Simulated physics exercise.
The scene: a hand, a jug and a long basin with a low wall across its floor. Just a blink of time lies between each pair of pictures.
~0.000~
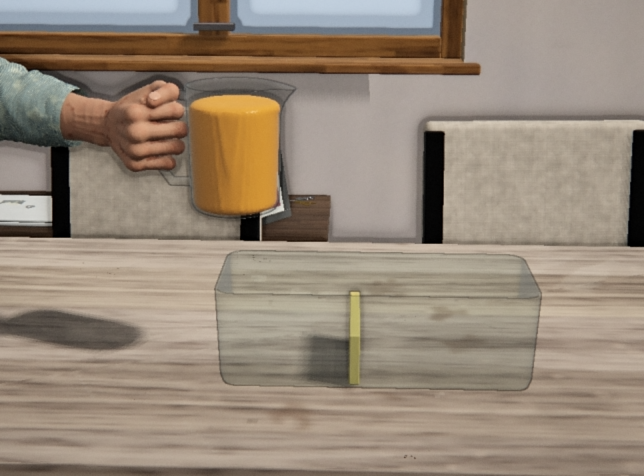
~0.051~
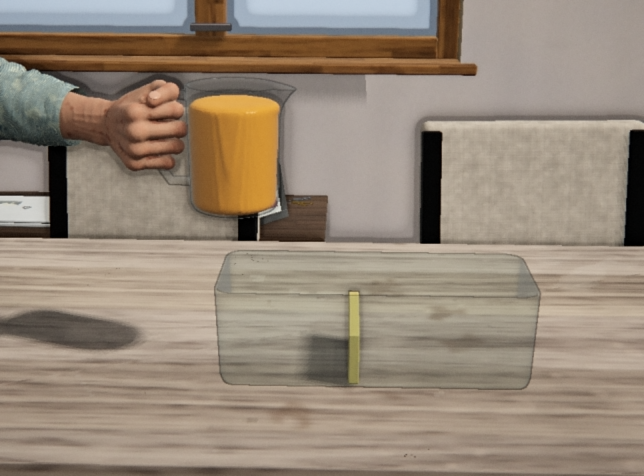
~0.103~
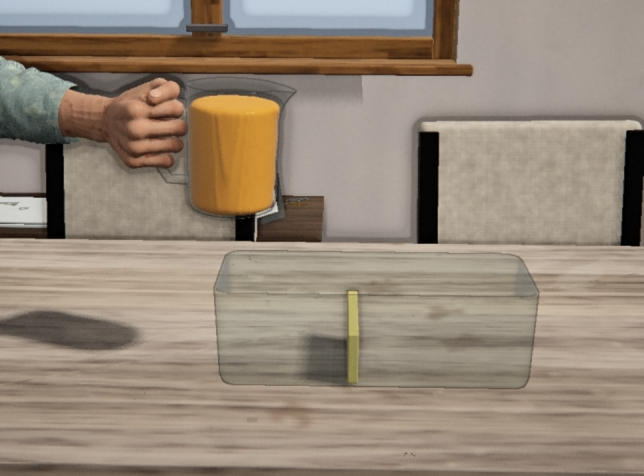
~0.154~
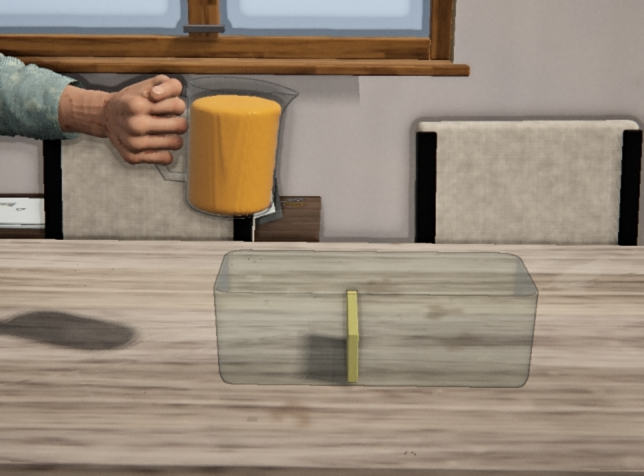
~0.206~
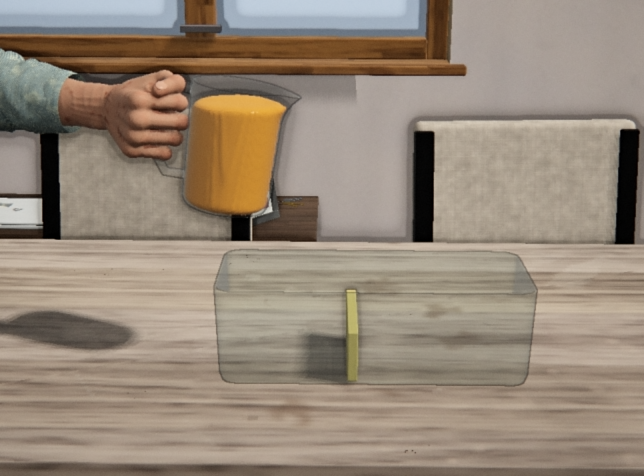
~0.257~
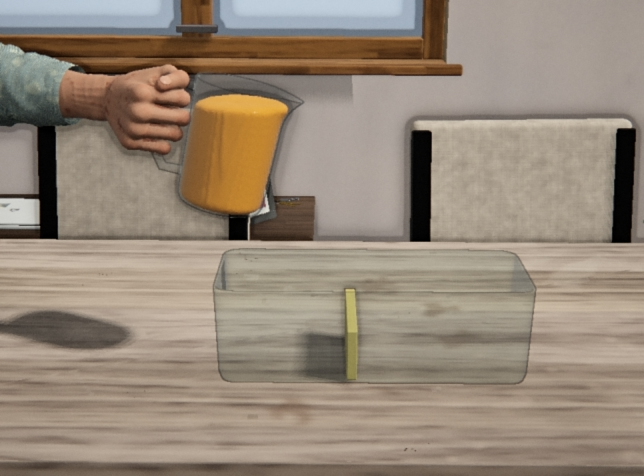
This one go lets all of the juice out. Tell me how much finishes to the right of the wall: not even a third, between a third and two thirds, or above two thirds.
The share right of the wall is the top band, beyond two thirds.
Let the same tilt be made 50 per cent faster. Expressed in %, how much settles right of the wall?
75 per cent or thereabouts.
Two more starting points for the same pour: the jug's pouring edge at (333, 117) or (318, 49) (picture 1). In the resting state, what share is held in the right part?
About 95 per cent, then about 95 per cent.
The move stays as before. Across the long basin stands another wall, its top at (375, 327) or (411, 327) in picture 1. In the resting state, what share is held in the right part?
The first placement gives around 45 percent, the second 5 percent.
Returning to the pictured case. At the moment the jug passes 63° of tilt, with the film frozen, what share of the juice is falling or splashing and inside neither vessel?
Roughly 10 %.
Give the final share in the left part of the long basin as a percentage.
I'd put it at around 20 %.
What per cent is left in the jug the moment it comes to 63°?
My estimate is close to 85 percent remaining.
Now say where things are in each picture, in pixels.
In the first picture, tilt 0°; pouring edge (297, 87); surface from (190, 102) to (280, 104); the long basin's rim runs from (222, 272) to (532, 277); the wall's top is at (355, 314).
In the second picture, tilt 1°; pouring edge (296, 88); surface from (190, 103) to (280, 104).
In the third picture, tilt 2°; pouring edge (297, 90); surface from (190, 102) to (280, 105).
In the fourth picture, tilt 5°; pouring edge (299, 93); surface from (191, 102) to (282, 106).
In the fifth picture, tilt 8°; pouring edge (302, 96); surface from (194, 103) to (286, 106).
In the sixth picture, tilt 13°; pouring edge (304, 101); surface from (195, 103) to (289, 105).
Then, 0.66 s in, the tilt is 63° and 86 per cent is still to pour, 0 is left of the wall and 2 right of it.
Then, 0.95 s in, the tilt is 92° and 44 per cent is still to pour, 1 is left of the wall and 36 right of it.
Then, 1.26 s in, the tilt is 96° and 11 per cent is still to pour, 8 is left of the wall and 74 right of it.
Then, 1.59 s in, the tilt is 96° and 2 per cent is still to pour, 18 is left of the wall and 78 right of it.
Finally, 21 per cent lies left of the wall, 78 right of it and 1 outside.
